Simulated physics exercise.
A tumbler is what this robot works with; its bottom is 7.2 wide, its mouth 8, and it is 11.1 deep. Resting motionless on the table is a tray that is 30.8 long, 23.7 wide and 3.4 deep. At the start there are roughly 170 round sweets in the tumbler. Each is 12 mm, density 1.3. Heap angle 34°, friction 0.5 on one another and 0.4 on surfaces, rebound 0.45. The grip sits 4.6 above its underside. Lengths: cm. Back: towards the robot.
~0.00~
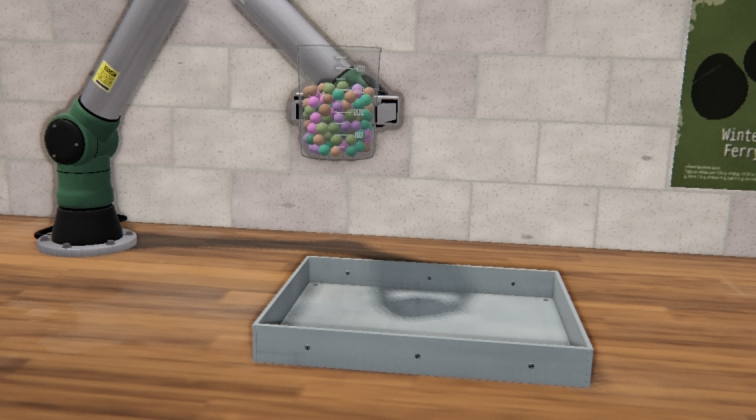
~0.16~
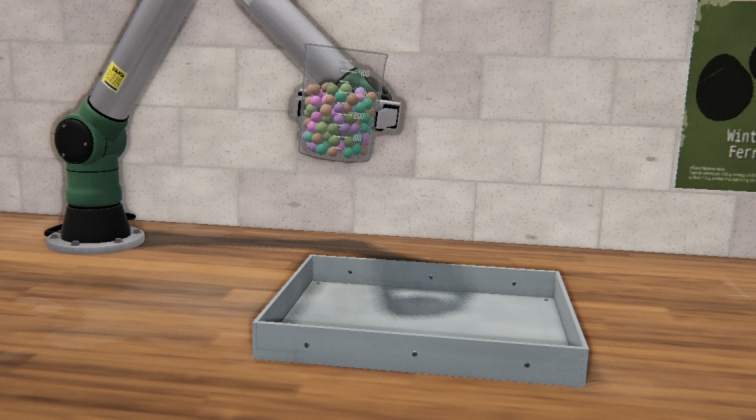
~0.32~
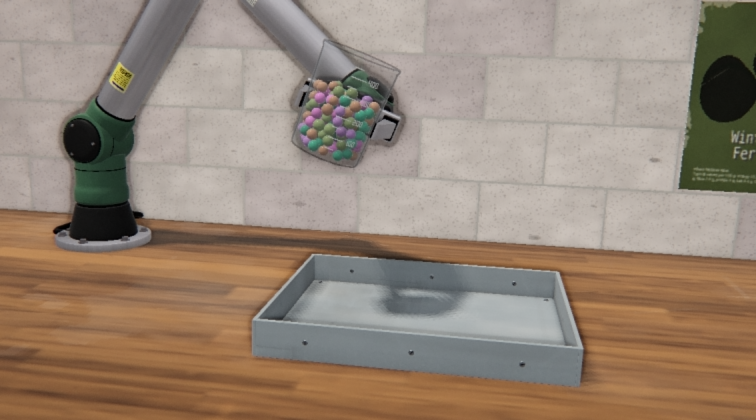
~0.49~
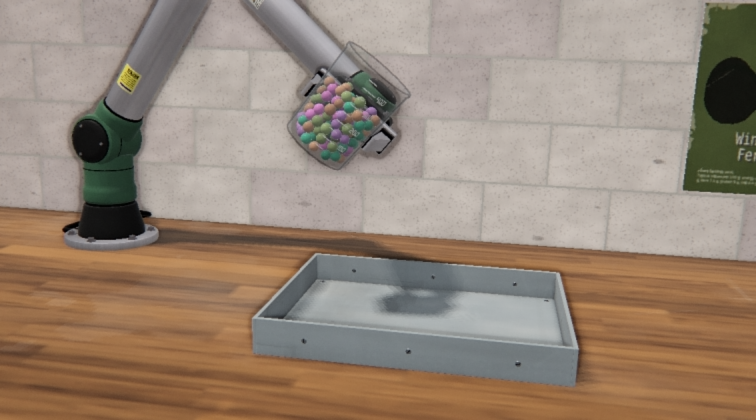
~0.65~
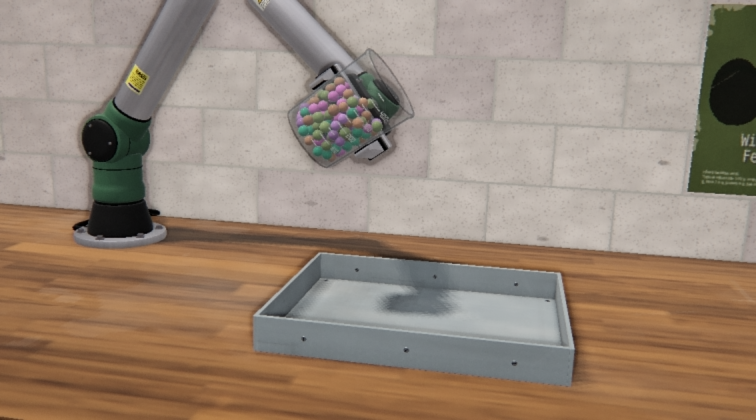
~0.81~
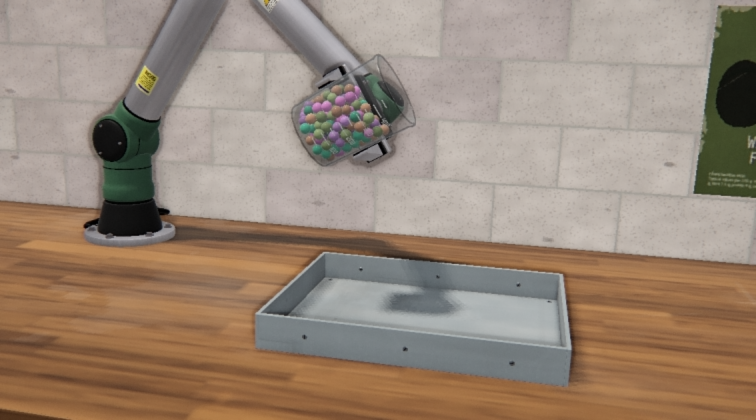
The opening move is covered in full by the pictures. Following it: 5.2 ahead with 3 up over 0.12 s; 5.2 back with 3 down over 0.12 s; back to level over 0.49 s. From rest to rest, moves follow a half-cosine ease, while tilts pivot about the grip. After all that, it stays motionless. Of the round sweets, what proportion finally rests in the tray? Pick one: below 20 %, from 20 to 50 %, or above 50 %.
From 20 to 50 %.
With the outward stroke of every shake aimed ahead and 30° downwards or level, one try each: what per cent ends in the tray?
You'd get about 0 per cent with the first setting and about 15 per cent with the second.
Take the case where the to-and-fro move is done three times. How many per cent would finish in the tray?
55 %.
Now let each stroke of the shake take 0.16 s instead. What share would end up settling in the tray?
In that case some 10 per cent.
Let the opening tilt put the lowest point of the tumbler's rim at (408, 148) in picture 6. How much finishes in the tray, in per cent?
85 percent or so.
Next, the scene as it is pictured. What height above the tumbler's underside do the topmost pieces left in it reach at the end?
Around 6.0 centimetres above the underside.
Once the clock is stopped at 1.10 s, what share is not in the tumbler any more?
About 35 per cent.
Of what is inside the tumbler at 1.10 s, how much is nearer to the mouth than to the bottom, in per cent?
Around 50 per cent of it.
After 1.10 s, tilted 58° forward, highest piece 25 above the table; 109 in the tumbler, 59 in flight or on a rim.
After 1.39 s, tilted 12° forward, highest piece 29 above the table; 102 in the tumbler, 62 in the tray, 3 on the table or floor, 1 in flight or on a rim.
After 1.74 s, level, highest piece 25 above the table; 102 in the tumbler, 63 in the tray, 3 on the table or floor.
After 2.79 s, level, highest piece 25 above the table; 102 in the tumbler, 63 in the tray, 3 on the table or floor.
In the end, 102 in the tumbler, 63 in the tray, 3 on the table or floor. That is 38 % in the tray.
